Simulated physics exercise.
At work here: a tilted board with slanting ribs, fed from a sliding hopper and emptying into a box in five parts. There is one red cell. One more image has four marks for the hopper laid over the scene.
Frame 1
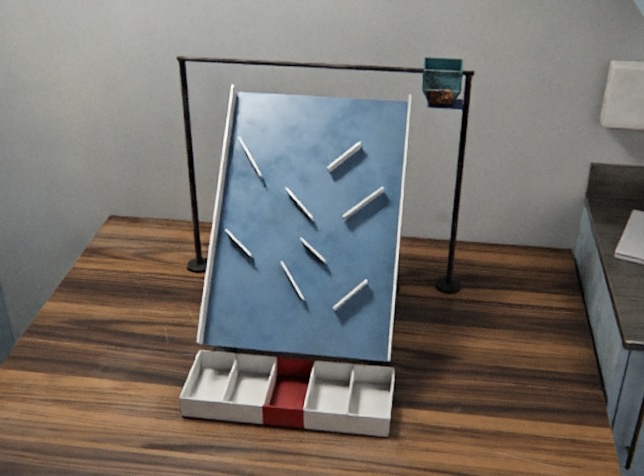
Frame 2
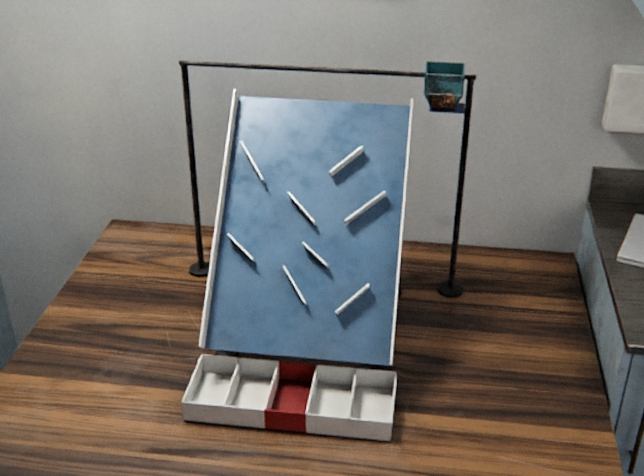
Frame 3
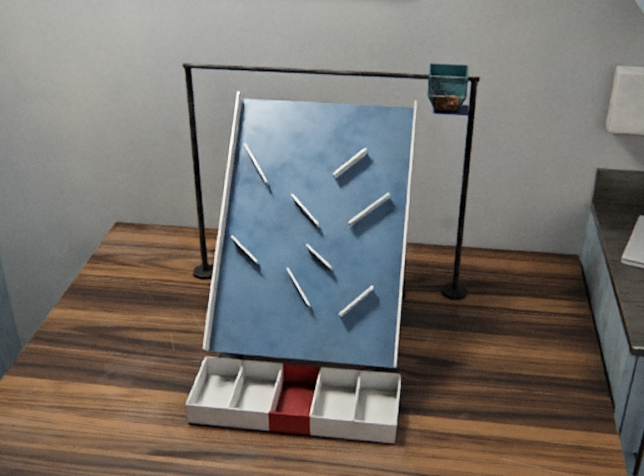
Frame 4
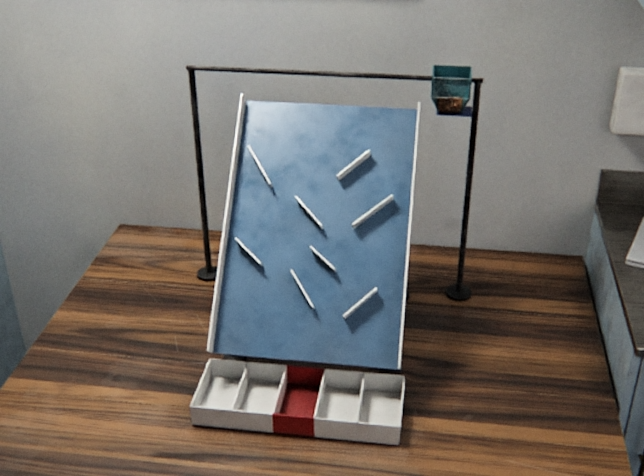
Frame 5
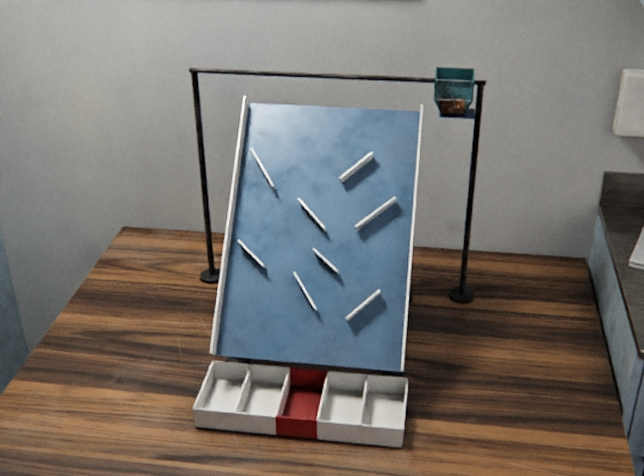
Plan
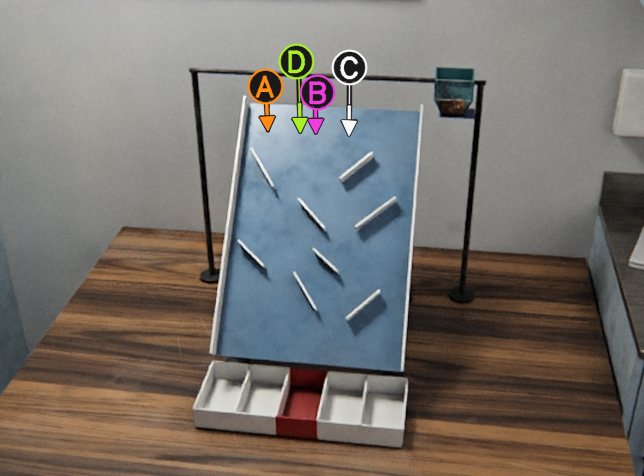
In this clip, a tilted blue board with slanting white ribs stands behind a white divided box with a red middle cell, below a teal hopper on a dark rail; only the view shifts slightly, and nothing else visibly moves.
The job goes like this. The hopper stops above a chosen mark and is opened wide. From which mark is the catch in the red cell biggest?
I would pick mark C.
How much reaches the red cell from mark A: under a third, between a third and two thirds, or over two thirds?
It is under a third.
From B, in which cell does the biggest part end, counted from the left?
The third.
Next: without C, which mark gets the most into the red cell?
That would be B.
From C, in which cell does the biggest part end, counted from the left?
The third from the left.
On the marked copy, mark A meets the board at (267, 125); mark B meets the board at (315, 128); mark C meets the board at (349, 129); mark D meets the board at (300, 127).
For mark A, a small share in the red cell, the bulk in other cells, a small share outside the box.
For mark B, the bulk in the red cell, close to a quarter in other cells.
For mark C, the bulk in the red cell, a small share in other cells.
For mark D, close to a third in the red cell, close to half in other cells, a small share outside the box.
